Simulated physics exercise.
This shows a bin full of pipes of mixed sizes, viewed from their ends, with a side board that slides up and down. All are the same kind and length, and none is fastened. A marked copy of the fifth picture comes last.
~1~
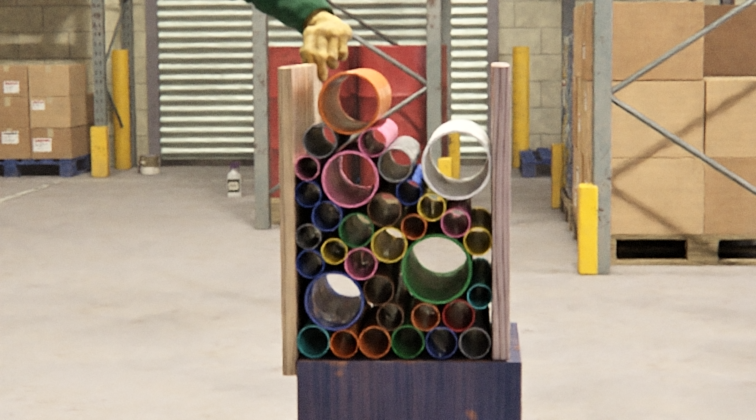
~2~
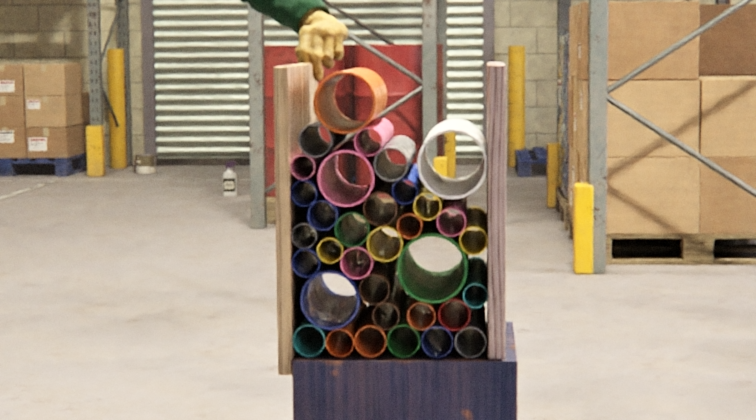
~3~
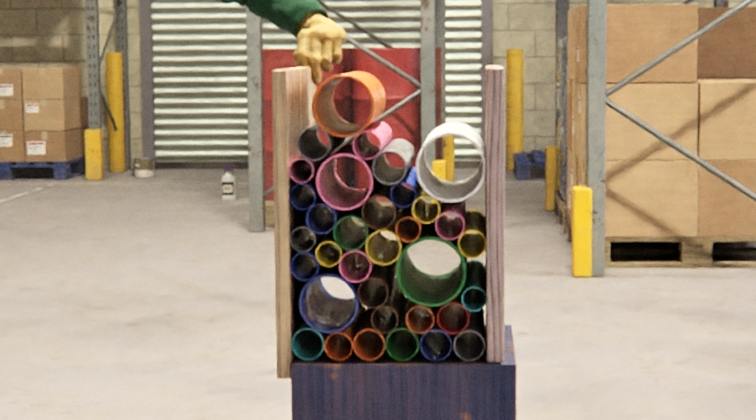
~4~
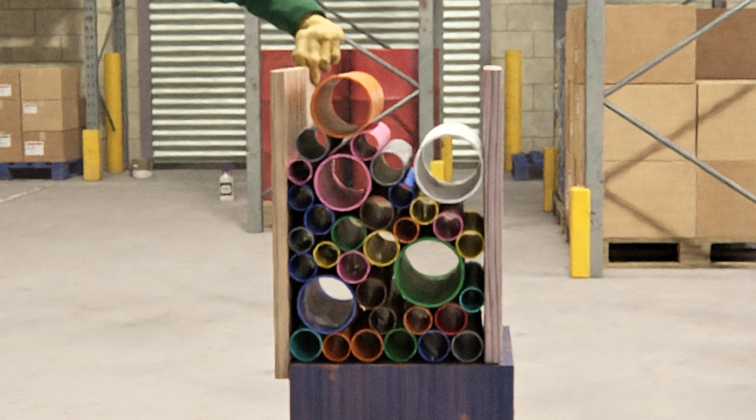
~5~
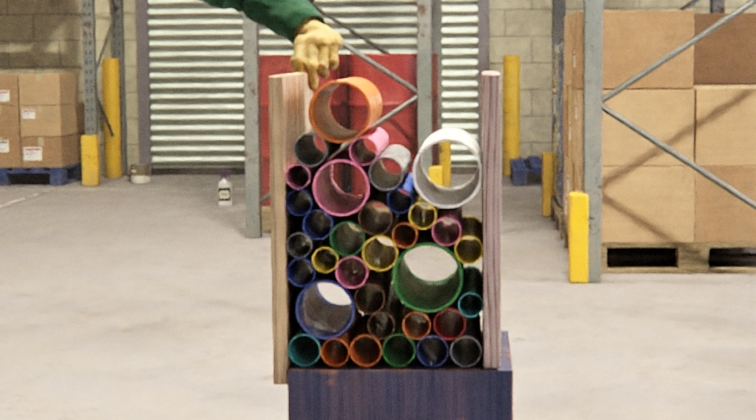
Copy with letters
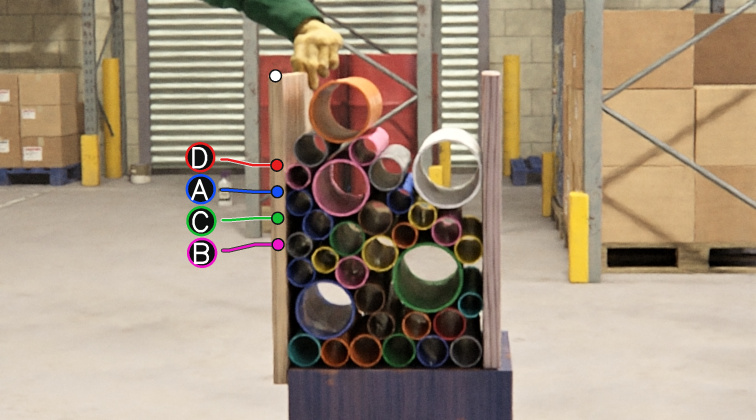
The video shows a gloved hand holding an orange pipe at the top of a stack of mixed-size colourful pipes between two upright boards in a warehouse, with almost no movement apart from slight shifts of the whole view.
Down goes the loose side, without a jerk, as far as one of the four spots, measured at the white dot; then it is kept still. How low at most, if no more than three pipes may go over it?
It can be let down to C.
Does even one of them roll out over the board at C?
Yes, at C.
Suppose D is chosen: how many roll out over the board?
With D, none.
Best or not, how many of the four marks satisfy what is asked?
Three of them.
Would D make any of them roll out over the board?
No, at D.
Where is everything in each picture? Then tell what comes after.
A grey pipe (475, 343); a brown pipe (379, 290); a yellow pipe (334, 251), in the first frame.
A yellow pipe (330, 251); an orange pipe (410, 226), in the second frame.
A pink pipe (345, 182); a white pipe (451, 167), in the third frame.
Side board (296, 212); a turquoise pipe (306, 345), in the fourth frame.
A grey pipe (466, 351); a brown pipe (370, 299); a yellow pipe (325, 260), in the fifth frame.
On the marked copy, A at (277, 192); B at (278, 245); C at (277, 218); D at (277, 165); the white dot at (275, 76).
Following C. Soon after the start, top of the board (285, 138).
Later, top of the board (286, 207).
In the end, top of the board (286, 218), three out over the board.
As for the rest, A three out over the board; B four out over the board; D none out over the board.
